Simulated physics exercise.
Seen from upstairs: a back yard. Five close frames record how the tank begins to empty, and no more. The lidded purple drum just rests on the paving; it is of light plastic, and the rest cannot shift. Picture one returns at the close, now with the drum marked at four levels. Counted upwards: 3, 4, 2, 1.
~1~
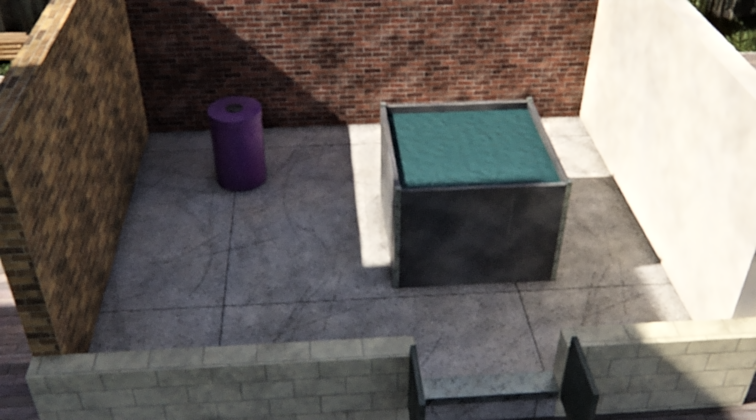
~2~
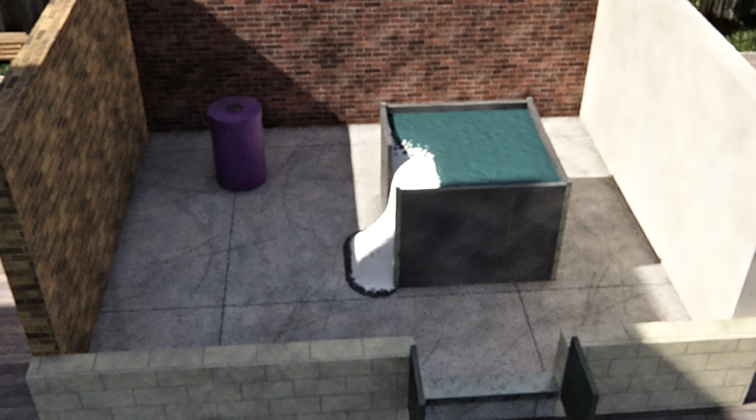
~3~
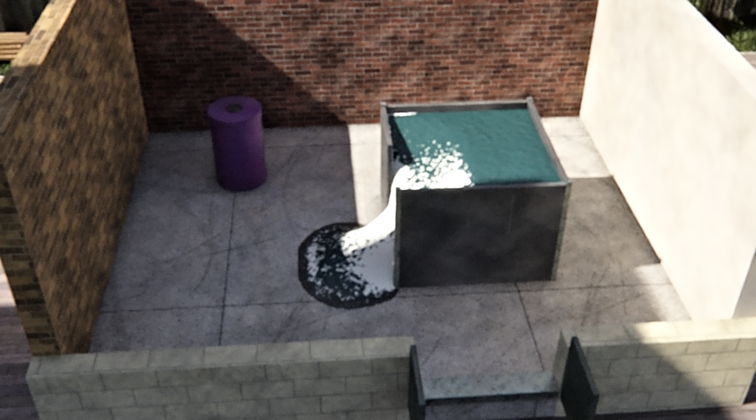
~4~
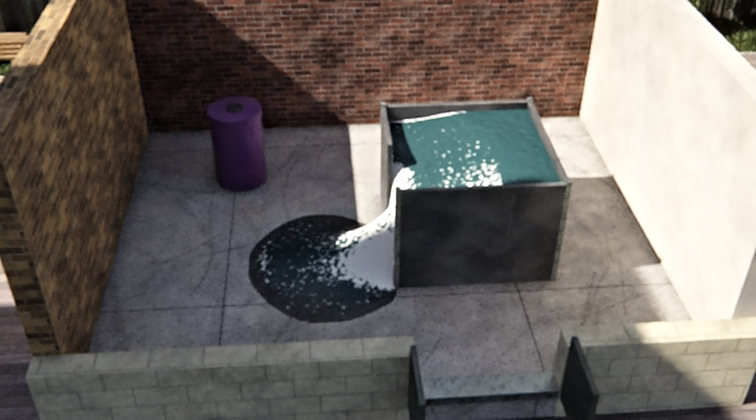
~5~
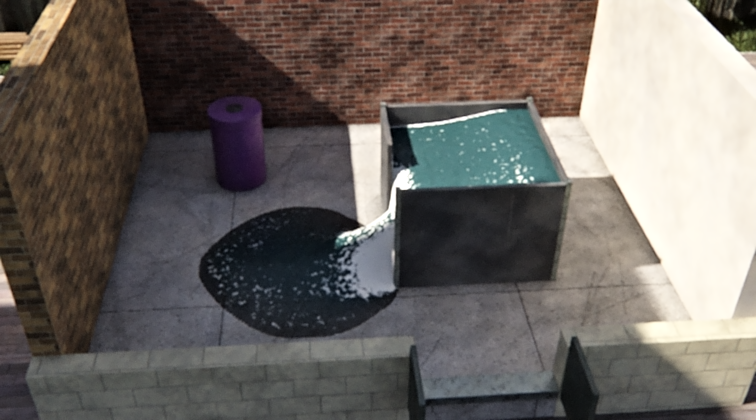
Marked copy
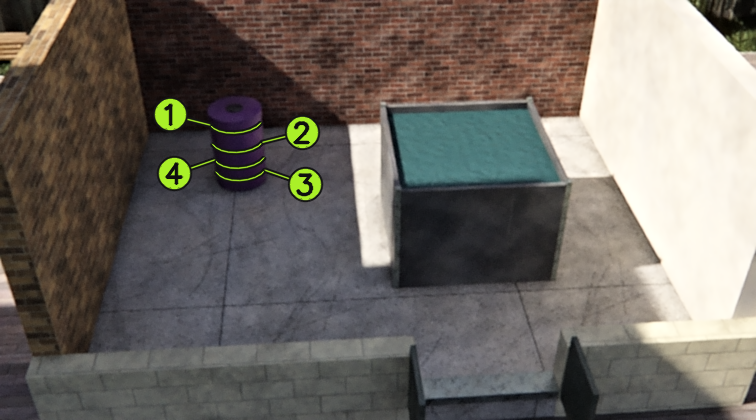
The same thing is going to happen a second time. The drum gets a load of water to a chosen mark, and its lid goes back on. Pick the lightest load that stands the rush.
Choose 4.
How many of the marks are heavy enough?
Three.
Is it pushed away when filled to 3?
Yes, it does.
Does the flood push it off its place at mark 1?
No, not at all.
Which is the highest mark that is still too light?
That would be 3.
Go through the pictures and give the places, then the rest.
Lid of the purple drum at (234, 109); tank full, its middle at (469, 148); open gate at (487, 336), in the first frame.
In the second frame, 2 % of the ground under water, its edge towards the drum at (365, 233).
In the third frame, 4 % of the ground under water, its edge towards the drum at (312, 238).
In the fourth frame, 8 % of the ground under water, its edge towards the drum at (283, 229).
Lid of the purple drum at (234, 109); 13 % of the ground under water, its edge towards the drum at (272, 215), in the fifth frame.
In lime, 1 at (234, 133); 2 at (236, 152); 3 at (239, 180); 4 at (238, 168); from the bottom up 3, 4, 2, 1.
With 1, it does not move.
With 2, it does not move.
With 3, it is pushed about its own width away.
With 4, it does not move.
